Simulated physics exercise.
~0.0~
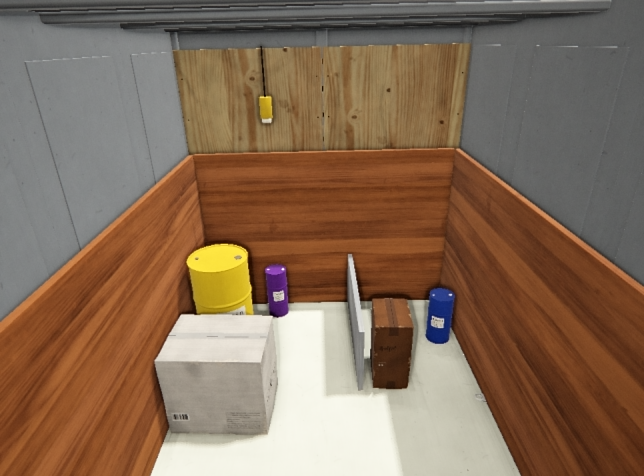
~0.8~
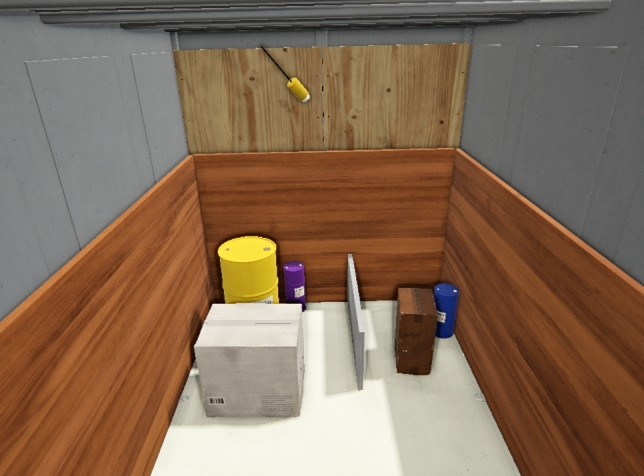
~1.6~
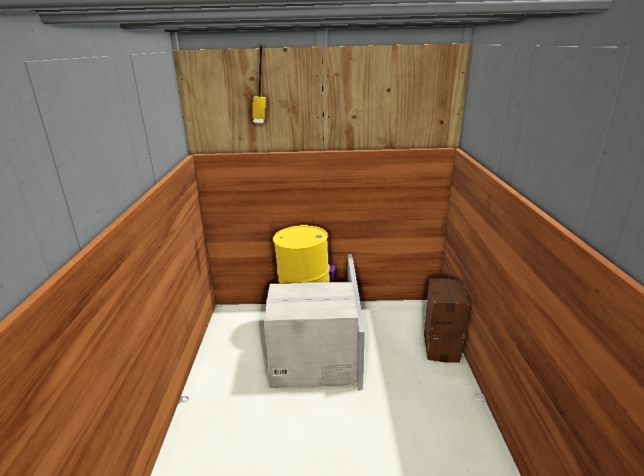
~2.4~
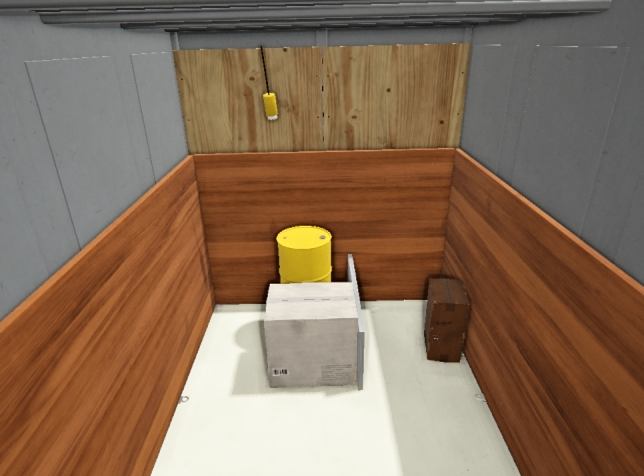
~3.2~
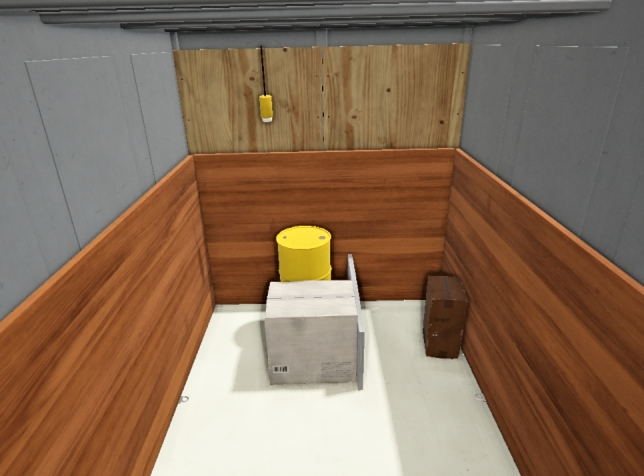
A white box, yellow drum, brown box and purple and blue canisters shift rightward across a van's load bay, the white box stopping against a low grey board. Both canisters drop from view, while the boxes and drum end upright and nearly still.
